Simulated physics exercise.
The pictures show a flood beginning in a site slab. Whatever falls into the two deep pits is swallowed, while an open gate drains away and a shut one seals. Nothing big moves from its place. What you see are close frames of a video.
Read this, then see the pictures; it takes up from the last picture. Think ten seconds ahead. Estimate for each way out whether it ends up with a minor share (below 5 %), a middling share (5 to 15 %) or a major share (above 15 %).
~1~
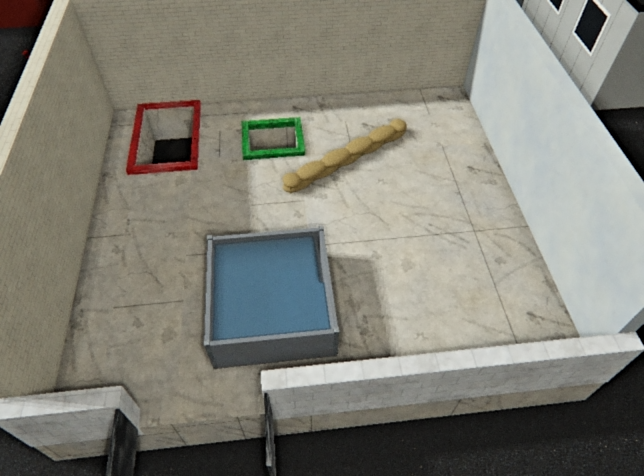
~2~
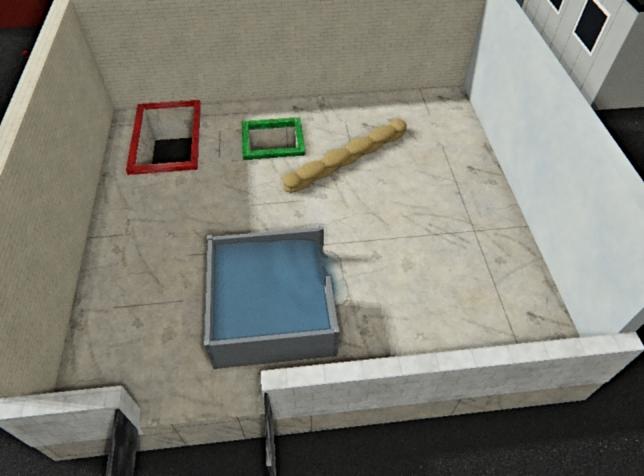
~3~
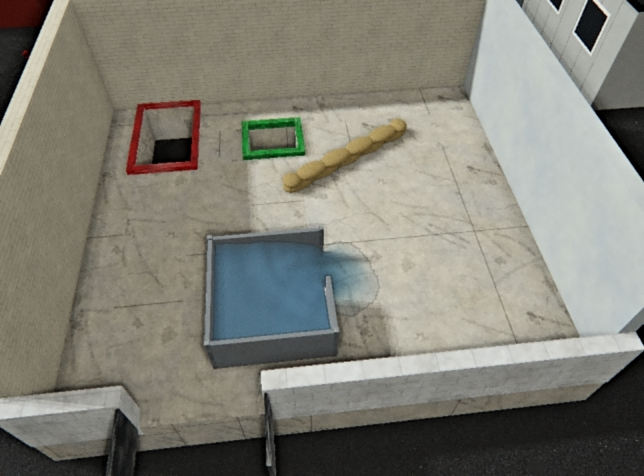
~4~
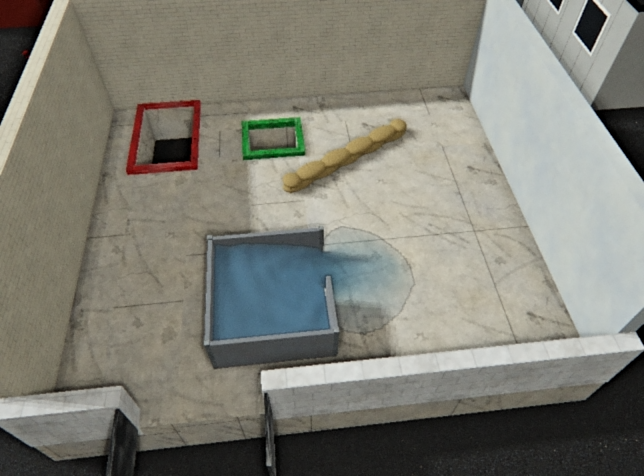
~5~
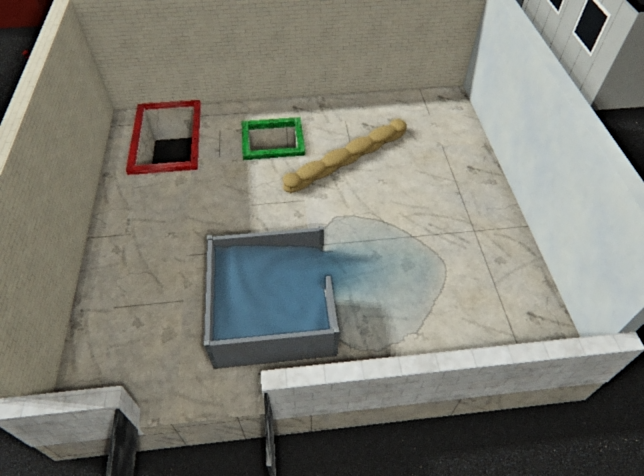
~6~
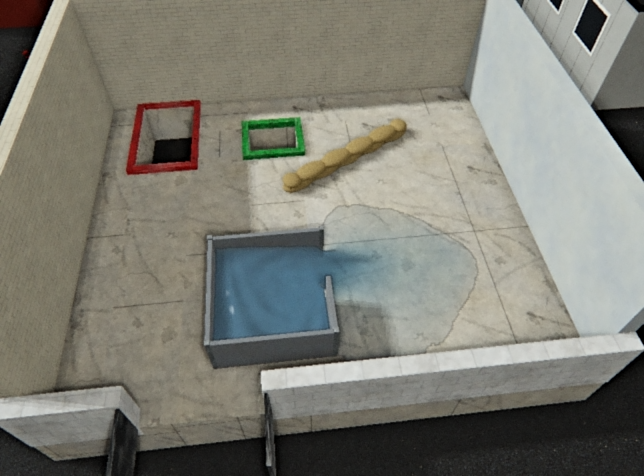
The gate fails to reach five per cent, the green pit fails to reach five per cent, the red pit fails to reach five per cent.
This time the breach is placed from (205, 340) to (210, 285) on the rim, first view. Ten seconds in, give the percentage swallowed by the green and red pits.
Green about 0 %, red about 6 %.
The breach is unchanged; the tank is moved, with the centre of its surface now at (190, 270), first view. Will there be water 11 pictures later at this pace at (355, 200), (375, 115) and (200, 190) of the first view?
Spot one wetted, spot two unwetted, spot three unwetted.
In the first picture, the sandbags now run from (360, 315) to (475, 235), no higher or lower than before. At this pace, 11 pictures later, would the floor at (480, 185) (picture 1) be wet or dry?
That point ends up drenched.
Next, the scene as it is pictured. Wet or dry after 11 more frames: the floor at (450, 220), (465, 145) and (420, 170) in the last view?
Drenched; drenched; drenched.
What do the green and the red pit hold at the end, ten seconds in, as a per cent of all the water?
Near 0 in a hundred, followed by near 0 in a hundred.
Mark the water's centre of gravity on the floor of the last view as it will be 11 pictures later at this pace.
I'd put it at around (365, 281).
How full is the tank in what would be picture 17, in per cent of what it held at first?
About 50 %.
A moment on, water covers 25 % of the floor; the gate 0 %, the green pit 0 %, the red pit 0 %.
Next, water covers 35 % of the floor; the gate 0 %, the green pit 0 %, the red pit 0 %.
Then, water covers 35 % of the floor; the gate 0 %, the green pit 0 %, the red pit 0 %.
Later, water covers 50 % of the floor; the gate 0 %, the green pit 0 %, the red pit 0 %.
In the end, water covers 70 % of the floor; the gate 3 %, the green pit 0 %, the red pit 0 %.
